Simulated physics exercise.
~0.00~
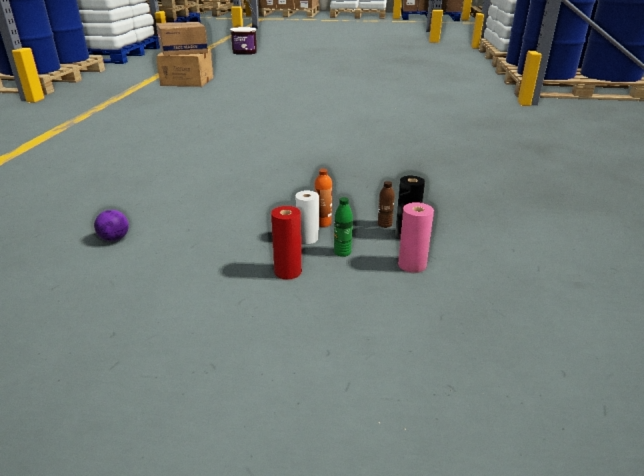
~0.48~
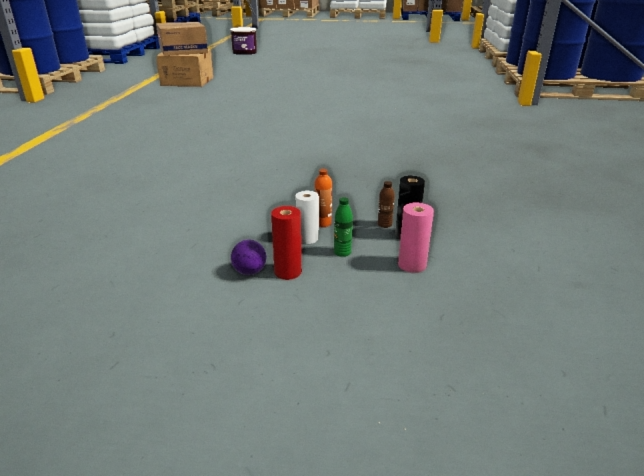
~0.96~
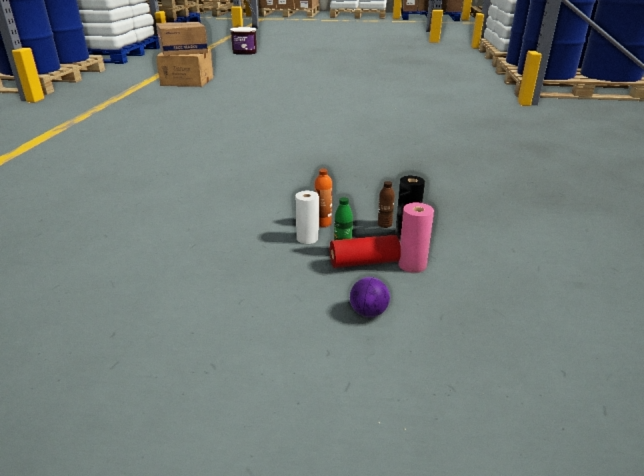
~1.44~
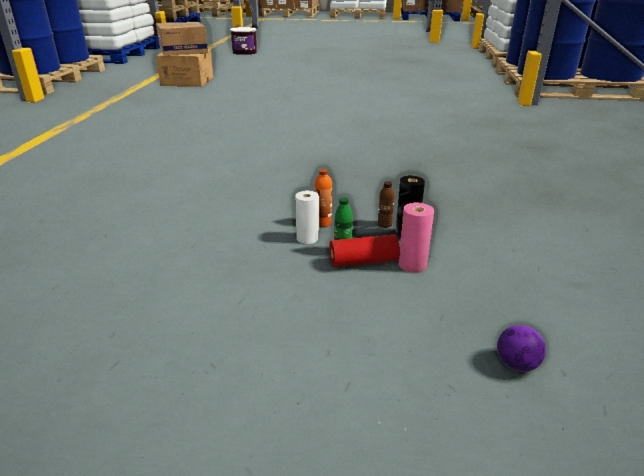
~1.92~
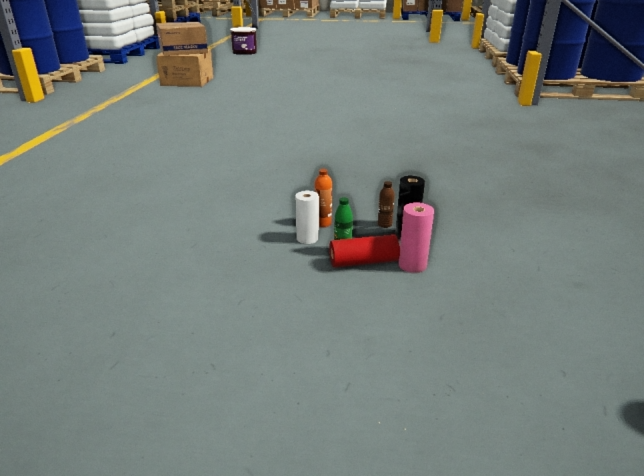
A purple ball rolls right, knocks over only the red roll, and leaves the view.
